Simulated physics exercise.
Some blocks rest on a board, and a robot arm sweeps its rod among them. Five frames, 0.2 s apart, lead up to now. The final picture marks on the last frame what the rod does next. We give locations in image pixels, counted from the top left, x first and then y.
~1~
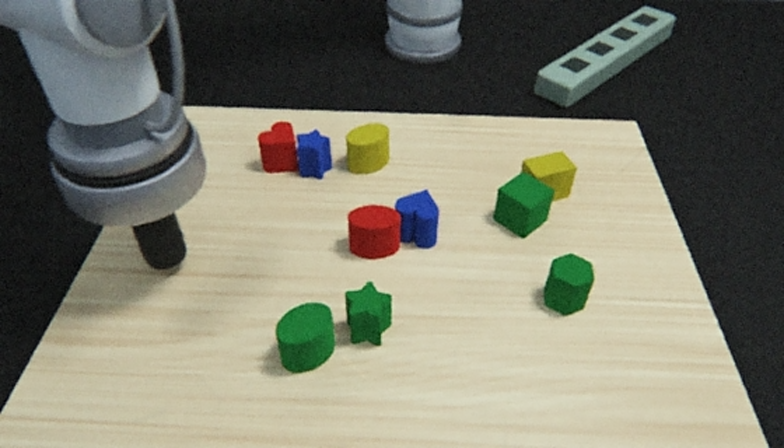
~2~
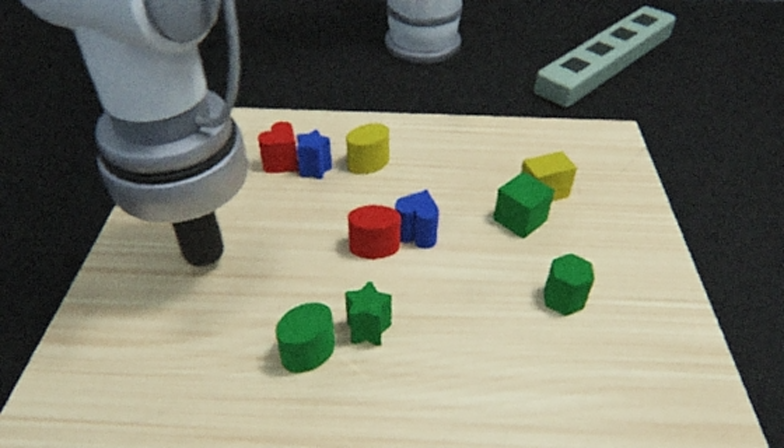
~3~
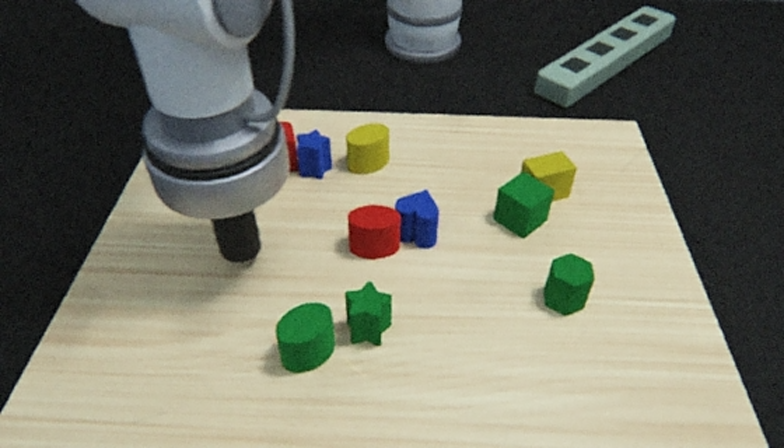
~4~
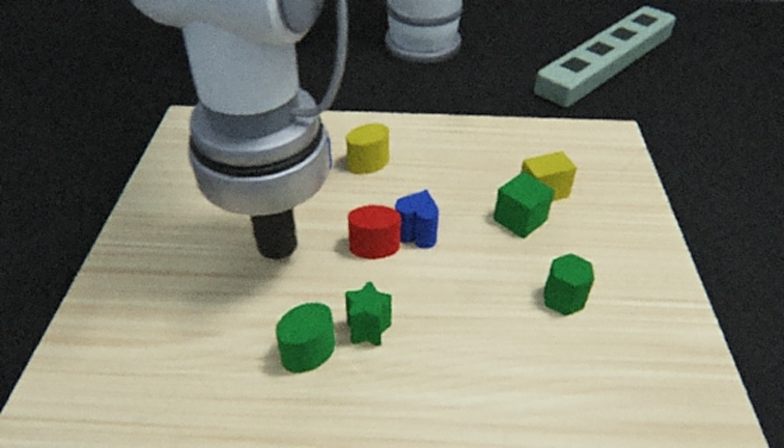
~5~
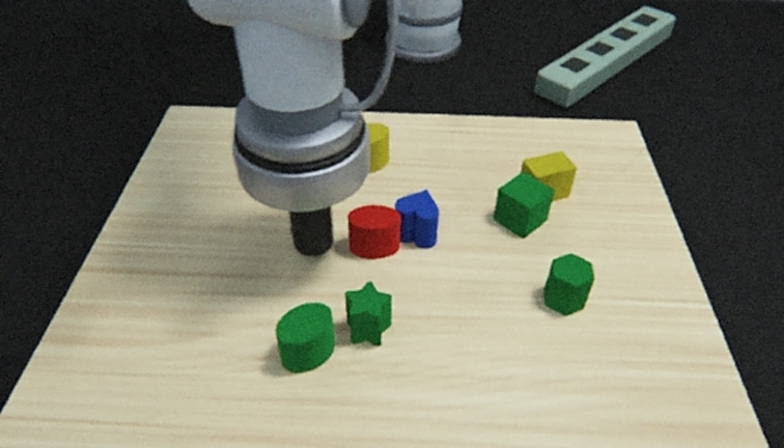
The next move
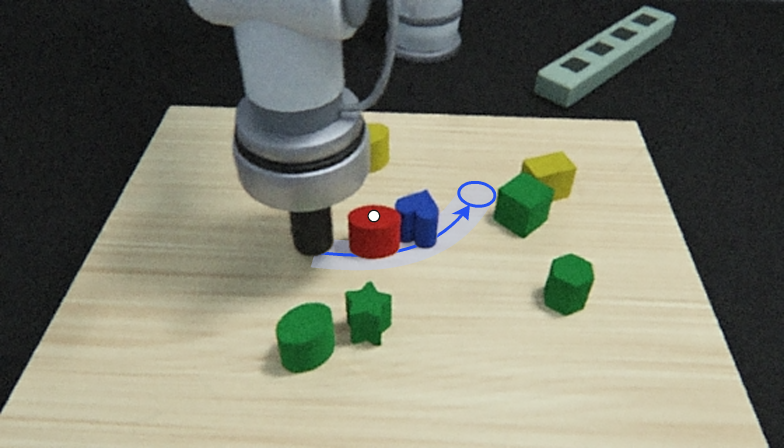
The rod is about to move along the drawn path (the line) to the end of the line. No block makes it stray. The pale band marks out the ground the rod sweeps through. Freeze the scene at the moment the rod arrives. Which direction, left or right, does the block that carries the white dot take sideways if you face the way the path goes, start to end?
It heads right.
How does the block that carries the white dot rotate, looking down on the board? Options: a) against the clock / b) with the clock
Option b.
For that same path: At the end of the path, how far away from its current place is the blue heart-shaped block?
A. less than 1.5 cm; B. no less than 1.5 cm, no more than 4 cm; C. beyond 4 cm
The correct letter is C.
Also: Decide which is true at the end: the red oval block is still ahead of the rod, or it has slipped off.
At that point it is off to one side or behind.
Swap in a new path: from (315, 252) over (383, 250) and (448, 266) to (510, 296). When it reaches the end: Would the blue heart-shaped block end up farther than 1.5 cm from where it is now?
Yes, that is what happens.
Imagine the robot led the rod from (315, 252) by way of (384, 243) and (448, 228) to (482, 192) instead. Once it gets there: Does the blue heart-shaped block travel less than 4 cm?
I believe not.
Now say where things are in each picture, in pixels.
The first frame shows rod tip (167, 256); block tops, red oval block (374, 216); blue heart-shaped block (419, 204); green square piece (527, 189).
The second frame shows rod (204, 252); blocks unchanged.
The third frame shows rod (241, 249); blocks unchanged.
The fourth frame shows rod (278, 246); blocks unchanged.
The fifth frame shows rod (314, 243); red oval block (374, 216); blue heart-shaped block (419, 204); green square piece (527, 189).
Path on the board, from (315, 252) via (385, 253) and (445, 231), ending at (477, 194); the dot is on the red oval block.
On the path given first. One third of the way, rod (386, 244); red oval block (431, 214); blue heart-shaped block (445, 193).
Two thirds of the way, rod (446, 221); red oval block (489, 210), turned 60° clockwise; blue heart-shaped block (467, 176), turned 45° anticlockwise.
At the end, rod (478, 184); red oval block (495, 208), turned 85° clockwise; blue heart-shaped block (499, 144), turned 40° anticlockwise; green square piece in place.
